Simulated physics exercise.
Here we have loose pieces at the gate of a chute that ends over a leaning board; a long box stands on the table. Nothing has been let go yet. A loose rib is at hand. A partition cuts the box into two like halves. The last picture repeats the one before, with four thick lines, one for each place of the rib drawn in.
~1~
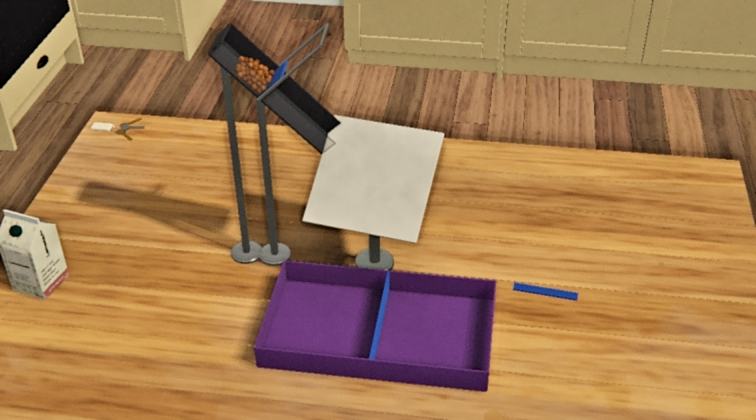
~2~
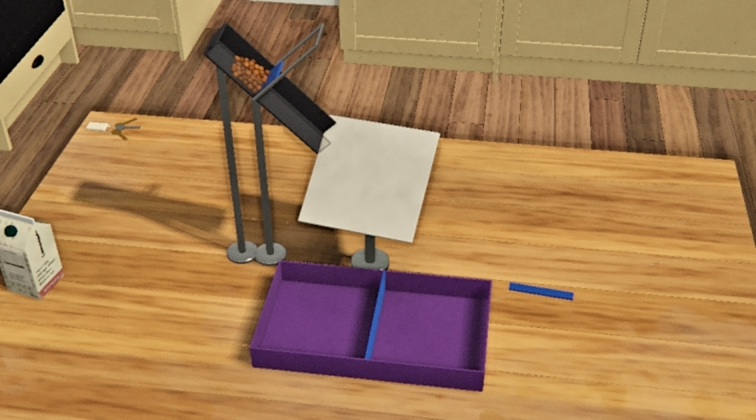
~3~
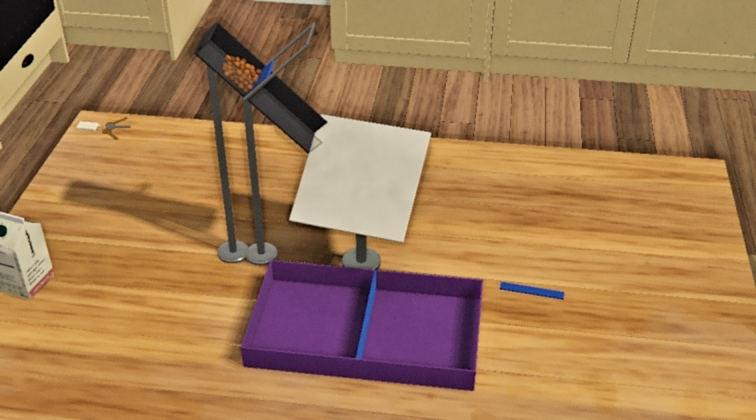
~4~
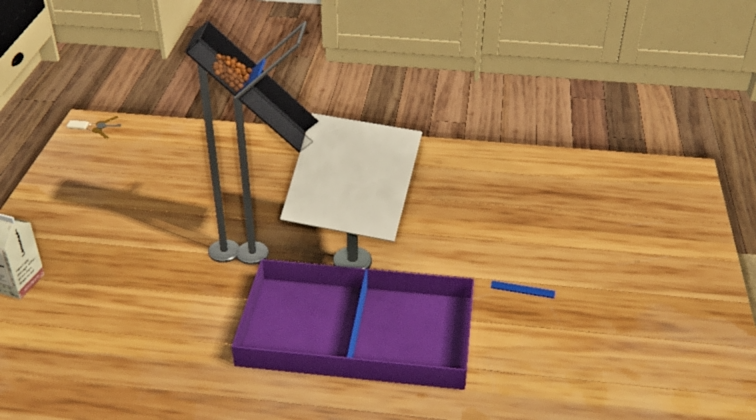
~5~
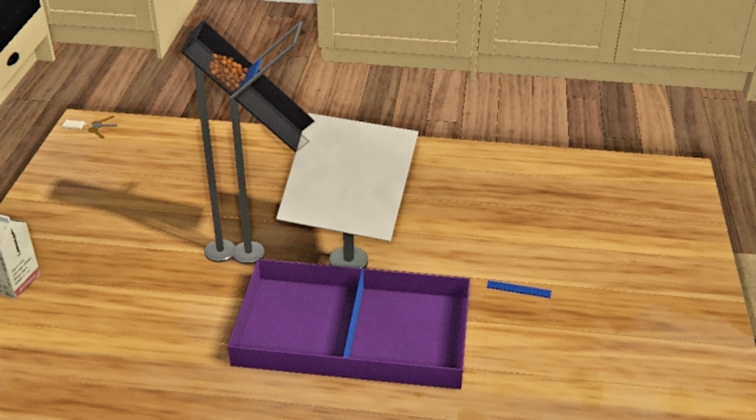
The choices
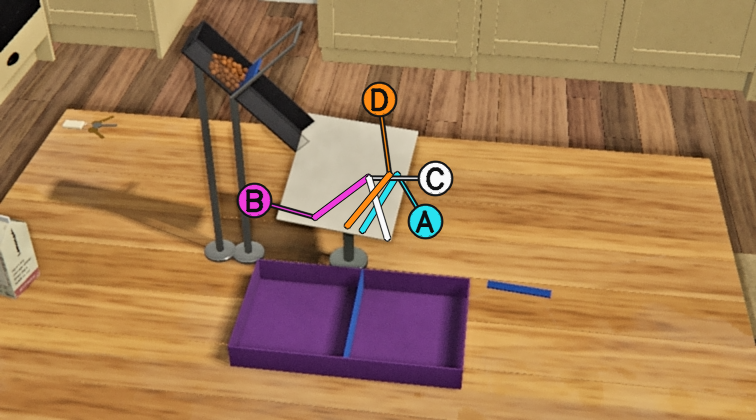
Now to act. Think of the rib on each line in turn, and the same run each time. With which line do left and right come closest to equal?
Choose C.
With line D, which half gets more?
The left half.
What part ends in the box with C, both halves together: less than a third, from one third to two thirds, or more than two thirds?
Line C gives more than two thirds.
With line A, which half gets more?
The left half.
On the marked copy, line A from (397, 174) to (362, 230); line B from (368, 177) to (314, 217); line C from (369, 178) to (387, 238); line D from (389, 174) to (347, 225).
If A is chosen, of what is caught, almost all in the left half, about a tenth in the right.
If B is chosen, of what is caught, the larger part in the left half, about a tenth in the right.
If C is chosen, of what is caught, roughly a third in the left half, roughly two thirds in the right.
If D is chosen, of what is caught, every piece in the left half, not one piece in the right.
